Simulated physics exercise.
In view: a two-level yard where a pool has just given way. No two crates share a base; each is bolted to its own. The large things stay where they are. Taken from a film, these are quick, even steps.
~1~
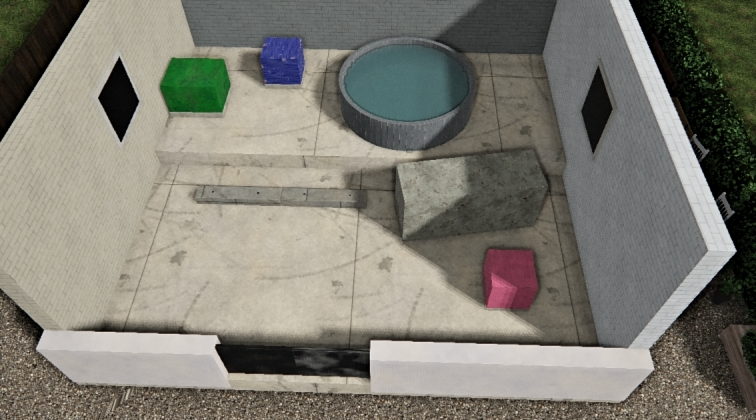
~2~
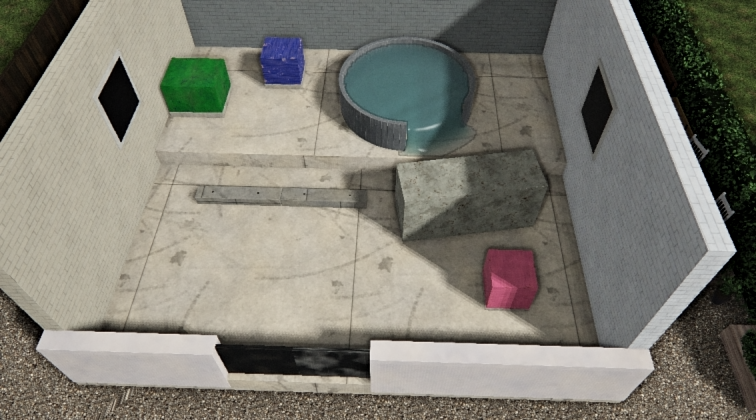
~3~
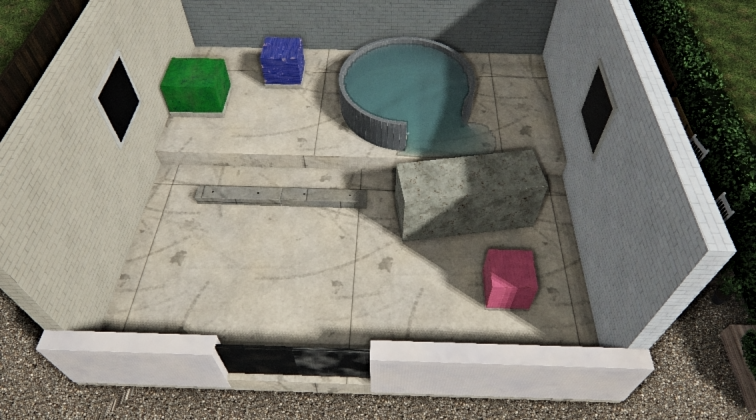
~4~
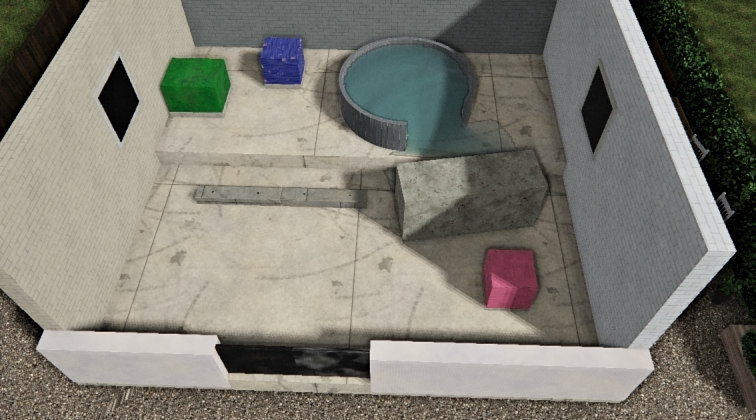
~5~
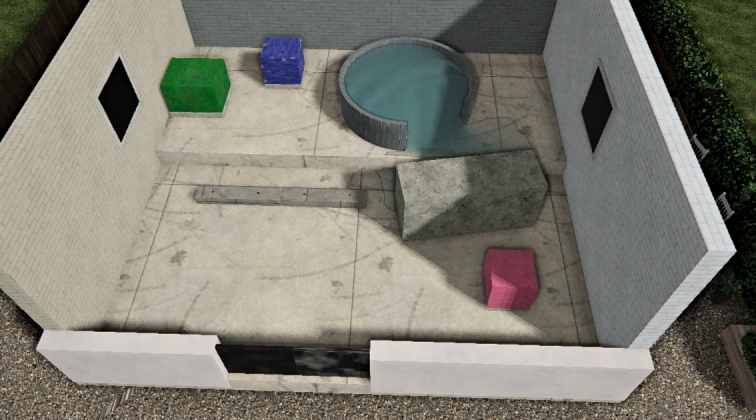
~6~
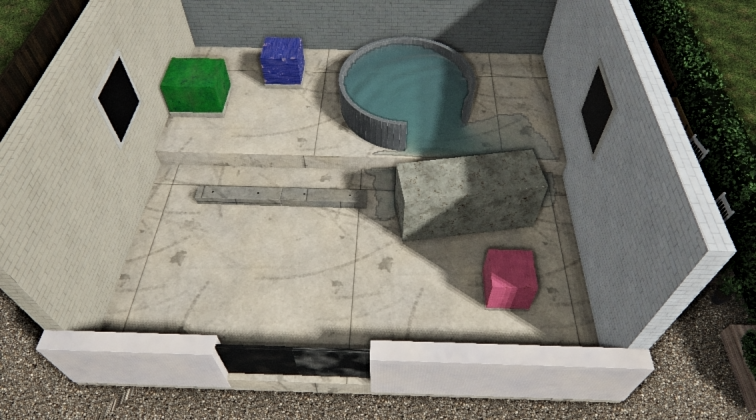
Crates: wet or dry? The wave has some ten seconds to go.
In order: Pink crate: Not safe; green crate: Safe; blue crate: Safe.
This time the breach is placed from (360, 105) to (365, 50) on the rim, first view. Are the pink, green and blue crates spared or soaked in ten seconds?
Result: Pink crate gets overtopped, green crate gets overtopped, blue crate gets overtopped.
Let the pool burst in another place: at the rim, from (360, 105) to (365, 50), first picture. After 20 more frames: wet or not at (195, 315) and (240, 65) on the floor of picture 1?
First spot swamped, second spot swamped.
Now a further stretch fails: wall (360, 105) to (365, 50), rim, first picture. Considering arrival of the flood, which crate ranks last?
I'd go with the pink-painted one.
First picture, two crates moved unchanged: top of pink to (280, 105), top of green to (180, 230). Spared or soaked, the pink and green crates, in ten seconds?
Pink crate: Not reached; green crate: Overtopped.
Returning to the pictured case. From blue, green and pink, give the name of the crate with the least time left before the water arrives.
The one in pink comes first.
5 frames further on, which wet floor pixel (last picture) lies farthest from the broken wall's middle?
Look around (576, 254).
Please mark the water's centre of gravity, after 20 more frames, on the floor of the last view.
Around pixel (432, 183) of the last picture.
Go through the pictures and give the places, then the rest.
The first picture shows the round pool at (407, 81) is whole and still.
In the second picture, water pours out at (439, 135) and has run to a hidden place.
In the third picture, water pours out at (438, 137) and has run to a hidden place.
In the fourth picture, water pours out at (438, 137) and has run to a hidden place.
In the fifth picture, water pours out at (438, 137) and has run to a hidden place.
In the sixth picture, the front is at (545, 198), out from the gap at (438, 136).
A moment on, water covers 10 % of the floor; the pink crate not reached, the green crate not reached, the blue crate not reached.
Next, water covers 25 % of the floor; the pink crate water round its plinth, the green crate not reached, the blue crate not reached.
Then, water covers 40 % of the floor; the pink crate water round its plinth, the green crate not reached, the blue crate not reached.
Later, water covers 60 % of the floor; the pink crate water round its plinth, the green crate not reached, the blue crate not reached.
In the end, water covers 65 % of the floor; the pink crate was topped, the green crate stayed above the water, the blue crate stayed above the water.
